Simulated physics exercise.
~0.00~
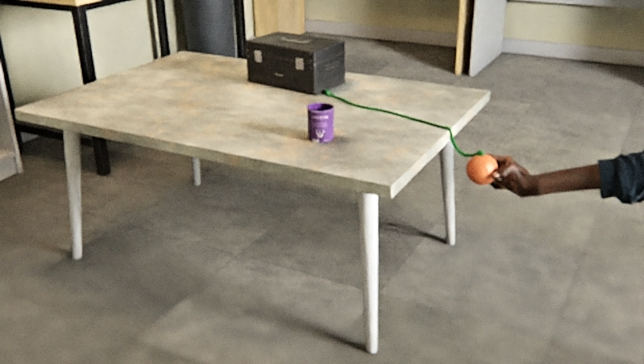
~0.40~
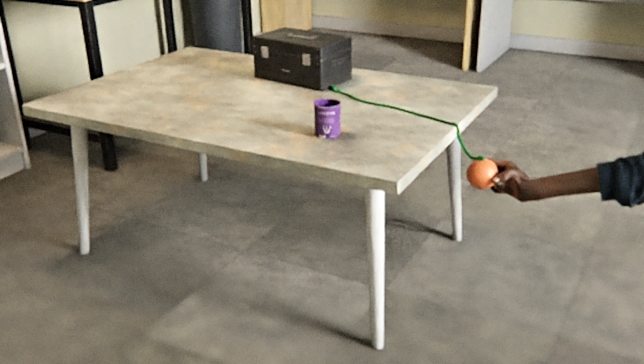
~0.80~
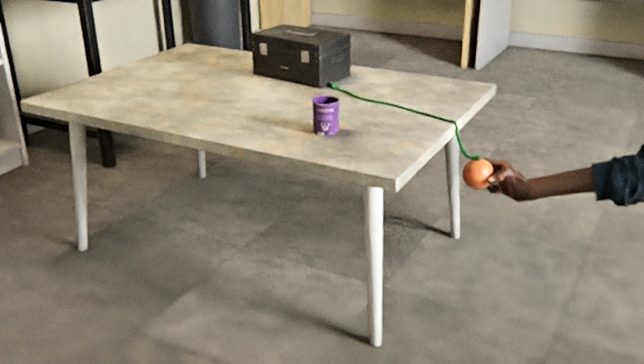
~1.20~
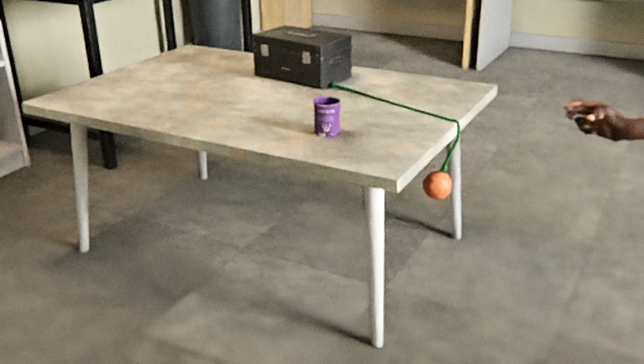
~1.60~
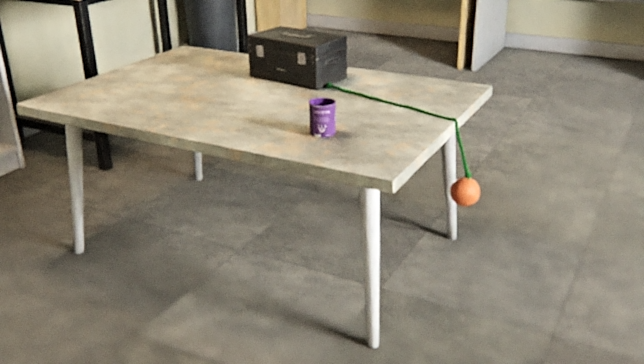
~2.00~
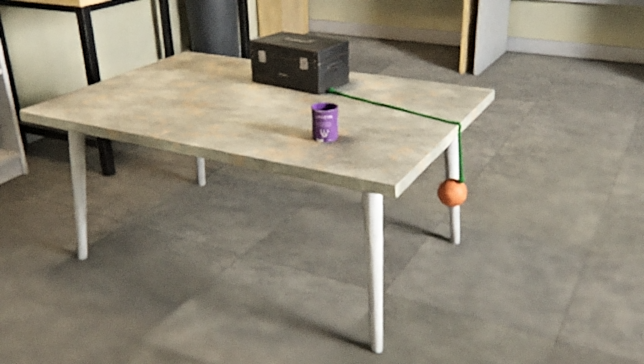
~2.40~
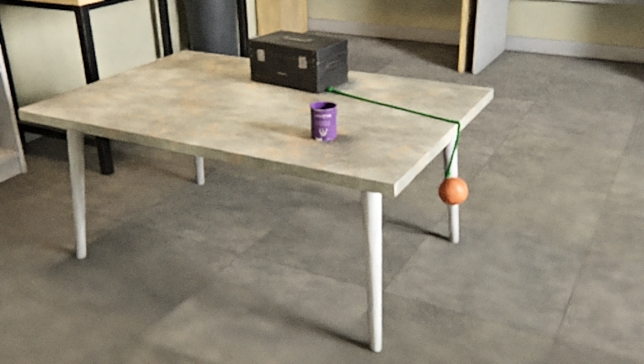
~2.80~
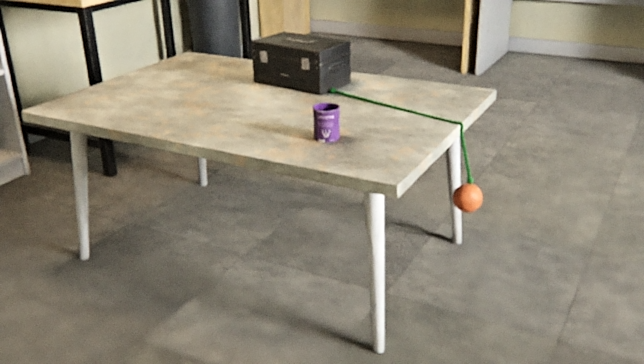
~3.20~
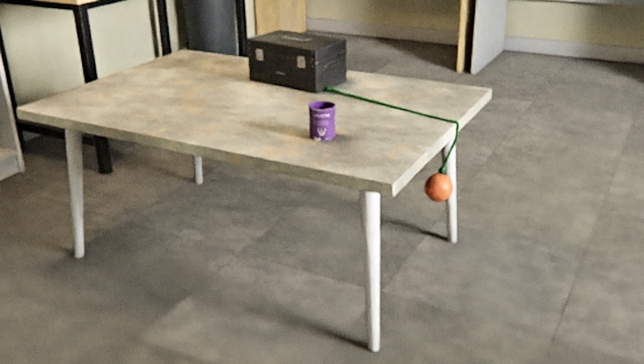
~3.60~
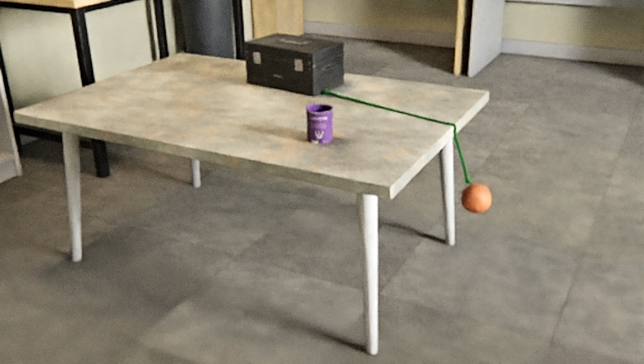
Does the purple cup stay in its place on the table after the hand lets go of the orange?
Yes, the purple cup remains where it stands on the table, while the orange hangs in the air from the green cord.
